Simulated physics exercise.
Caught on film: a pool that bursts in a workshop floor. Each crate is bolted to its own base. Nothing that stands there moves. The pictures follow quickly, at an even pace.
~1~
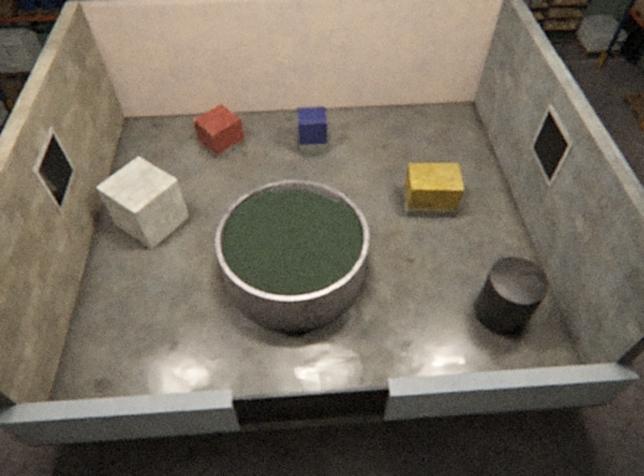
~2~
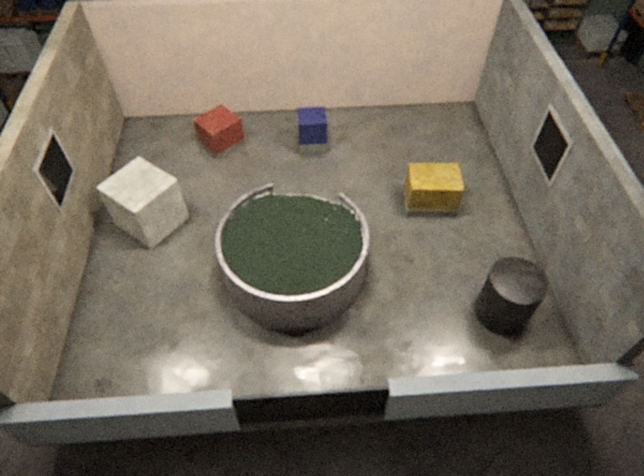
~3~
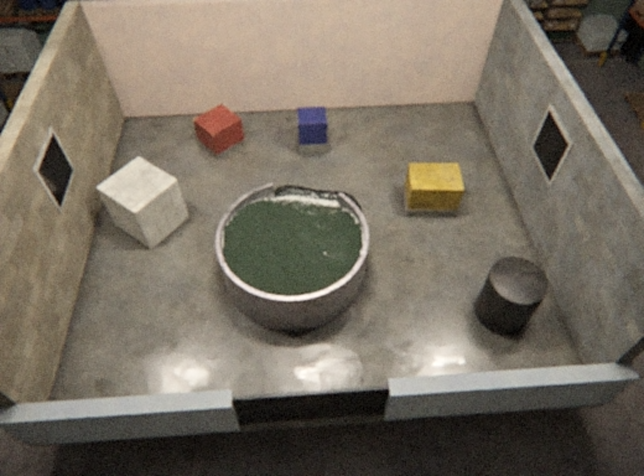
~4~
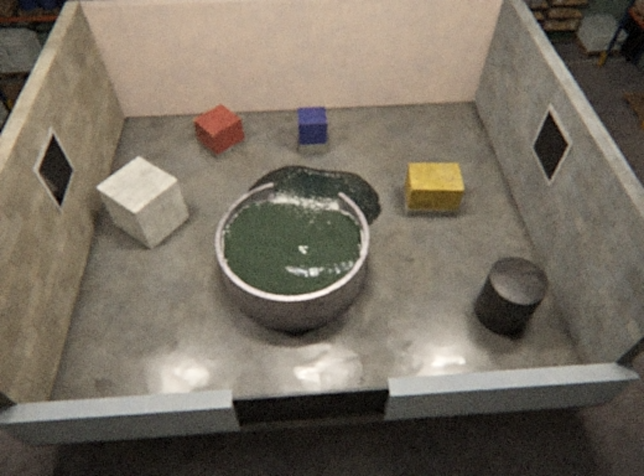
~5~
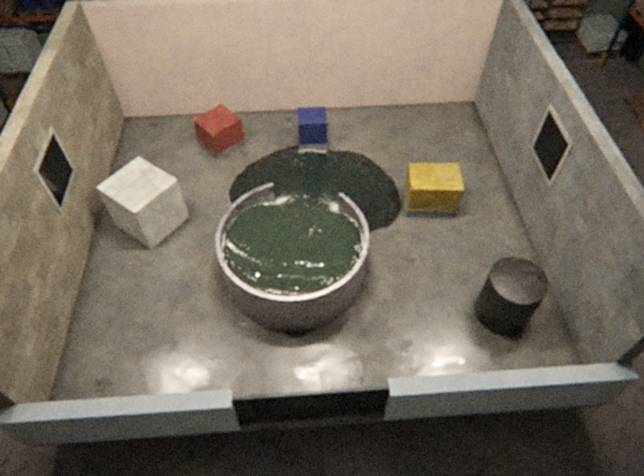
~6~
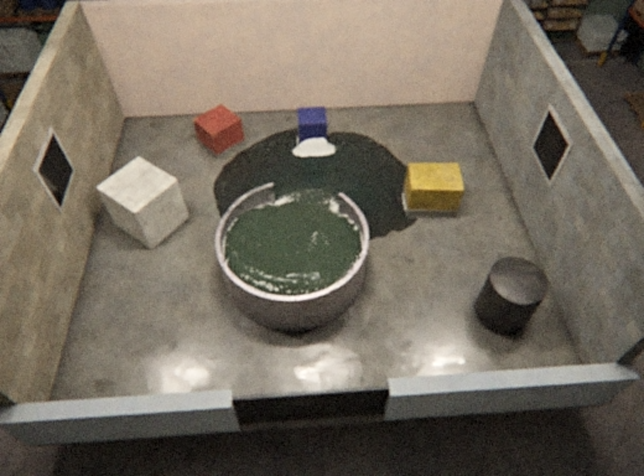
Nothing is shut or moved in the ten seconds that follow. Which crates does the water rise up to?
One by one: The yellow crate stays dry; the red crate gets wet; the blue crate gets wet.
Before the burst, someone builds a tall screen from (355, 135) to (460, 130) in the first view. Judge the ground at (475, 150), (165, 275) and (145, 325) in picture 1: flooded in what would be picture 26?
One after the other: Awash, clear, clear.
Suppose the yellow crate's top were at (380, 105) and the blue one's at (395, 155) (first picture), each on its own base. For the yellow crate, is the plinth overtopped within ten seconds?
My reading: The yellow one ends up wet.
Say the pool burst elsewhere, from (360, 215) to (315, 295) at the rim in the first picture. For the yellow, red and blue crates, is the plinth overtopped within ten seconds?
In short: Yellow crate gets wet, red crate takes water, blue crate is safe.
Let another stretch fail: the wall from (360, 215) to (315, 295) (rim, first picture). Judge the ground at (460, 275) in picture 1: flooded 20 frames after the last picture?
There: Awash.
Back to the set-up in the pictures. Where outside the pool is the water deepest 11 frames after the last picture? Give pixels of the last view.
At about (471, 106).
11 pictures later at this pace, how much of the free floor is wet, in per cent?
Roughly 40 per cent.
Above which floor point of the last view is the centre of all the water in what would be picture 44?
Close to (338, 195).
A moment on, water covers 30 % of the floor; the yellow crate water round its plinth, the red crate water round its plinth, the blue crate water round its plinth.
Next, water covers 40 % of the floor; the yellow crate water round its plinth, the red crate water round its plinth, the blue crate water round its plinth.
Then, water covers 50 % of the floor; the yellow crate water round its plinth, the red crate water round its plinth, the blue crate water round its plinth.
Later, water covers 85 % of the floor; the yellow crate water round its plinth, the red crate water round its plinth, the blue crate water round its plinth.
In the end, water covers 100 % of the floor; the yellow crate stayed above the water, the red crate was topped, the blue crate was topped.
